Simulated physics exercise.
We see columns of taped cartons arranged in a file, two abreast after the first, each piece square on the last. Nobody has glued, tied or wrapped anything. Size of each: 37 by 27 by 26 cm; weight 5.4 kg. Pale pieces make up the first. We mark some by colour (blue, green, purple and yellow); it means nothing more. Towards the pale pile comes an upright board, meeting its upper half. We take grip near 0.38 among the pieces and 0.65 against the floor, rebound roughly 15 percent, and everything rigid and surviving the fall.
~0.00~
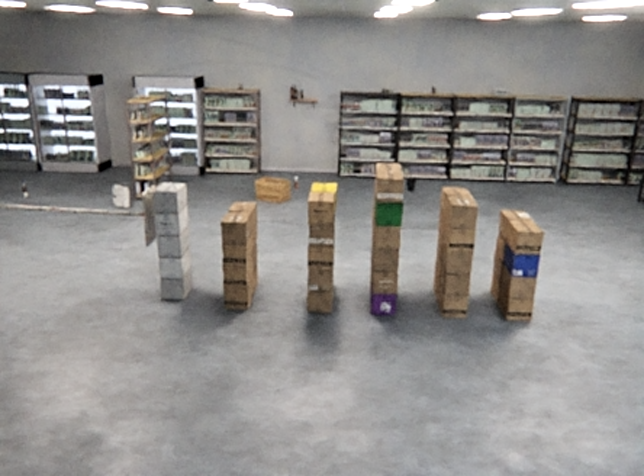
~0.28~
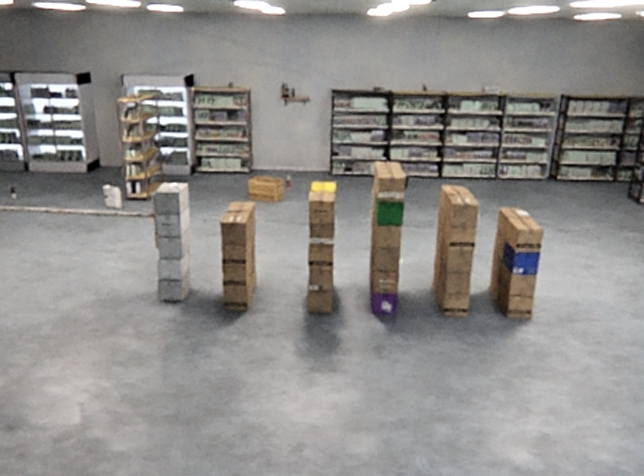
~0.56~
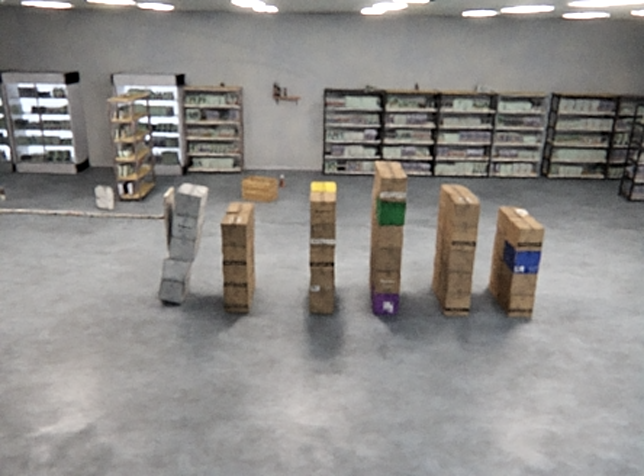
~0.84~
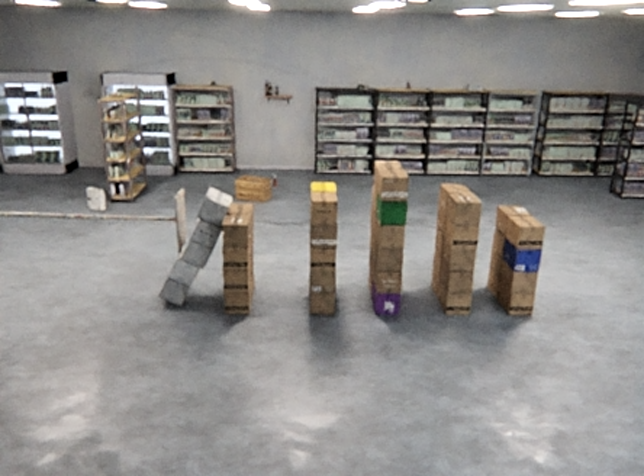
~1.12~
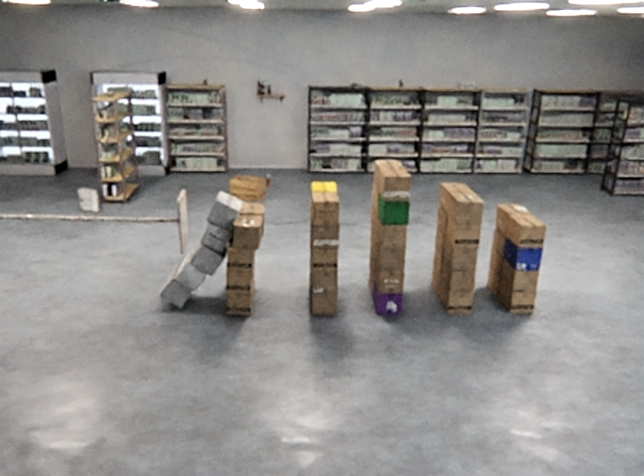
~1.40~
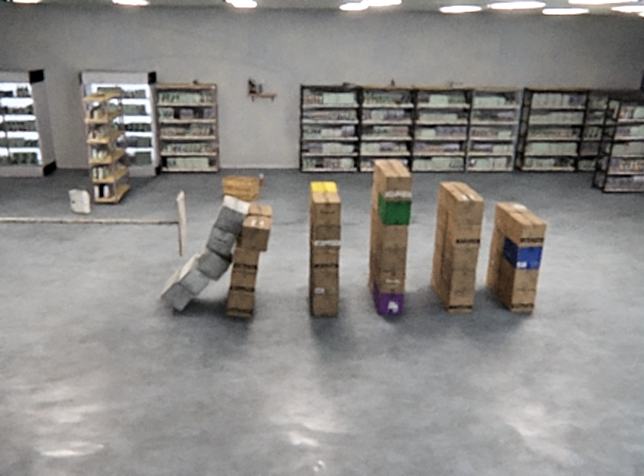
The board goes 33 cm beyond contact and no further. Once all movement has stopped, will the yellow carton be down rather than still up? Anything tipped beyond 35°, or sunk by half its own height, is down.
Yes, it ends up out of place.
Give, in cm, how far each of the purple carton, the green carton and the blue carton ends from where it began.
Purple 10 cm, green 160 cm, blue 100 cm.
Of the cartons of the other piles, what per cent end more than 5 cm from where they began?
I make it 95 per cent.
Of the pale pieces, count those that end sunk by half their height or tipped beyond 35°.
Count: 5 pale pieces.
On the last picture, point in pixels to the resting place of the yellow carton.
It ends up at about (387, 246) in the last picture.
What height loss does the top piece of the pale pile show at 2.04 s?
The top piece is some 50 centimetres lower than at the start.
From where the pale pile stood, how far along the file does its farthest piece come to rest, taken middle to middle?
130 cm.
After 2.04 s, 5 of the pale pile down; 8 of the 48 other cartons down; yellow carton shifted 42 mm.
After 3.12 s, 5 of the pale pile down; 16 of the 48 other cartons down; yellow carton leaning 13°, 18 cm lower; green carton leaning 16°.
After 3.78 s, 5 of the pale pile down; 28 of the 48 other cartons down; yellow carton leaning 46°, 59 cm lower; purple carton leaning 46°.
After 4.34 s, 5 of the pale pile down; 45 of the 48 other cartons down; yellow carton leaning 47°, 60 cm lower; blue carton on its side.
At rest (5.5 s), 5 of the pale pile down; 45 of the 48 other cartons down; yellow carton leaning 47°, 60 cm lower; blue carton on its side; purple carton leaning 45°. As the last picture would show them, middles, yellow carton near (387, 246), blue carton near (593, 293).
